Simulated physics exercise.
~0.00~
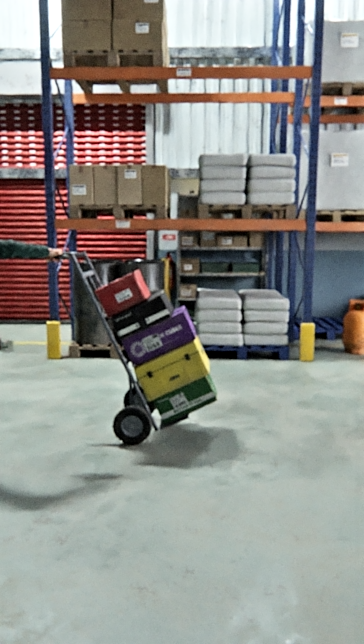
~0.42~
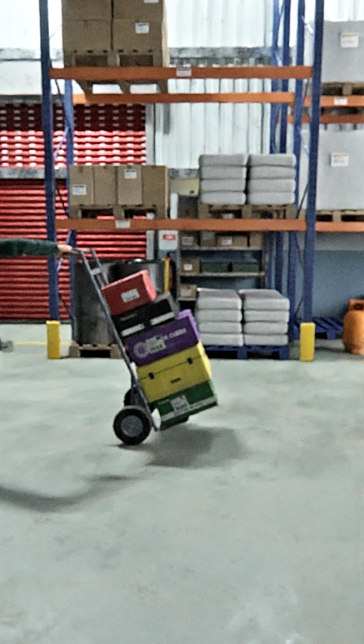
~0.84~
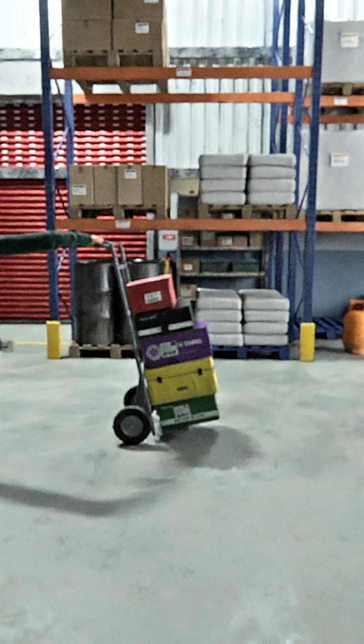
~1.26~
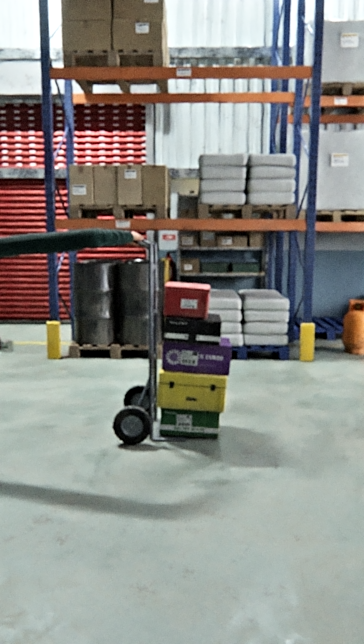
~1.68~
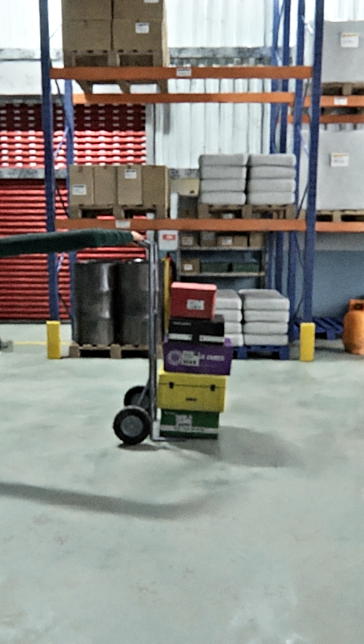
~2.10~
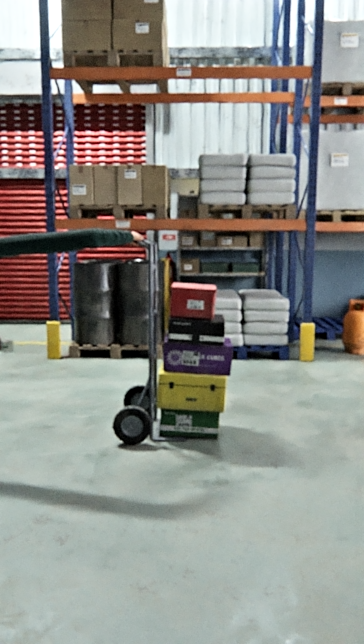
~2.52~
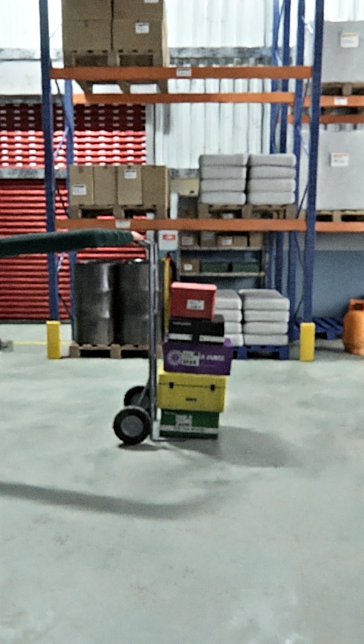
A two-wheeled hand truck stands tilted back toward the left on a warehouse floor, gripped by an outstretched arm and loaded with a red tote, a black box, a purple parcel, a yellow toolbox and a green parcel, from top to bottom. The arm starts bringing it forward, slowly at first. The truck then swings faster to the right until it is upright with its load level. As it stops, the red tote slides a little to the right. The tote comes to rest still on top, the others stay stacked about where they were, and the arm holds the truck still.
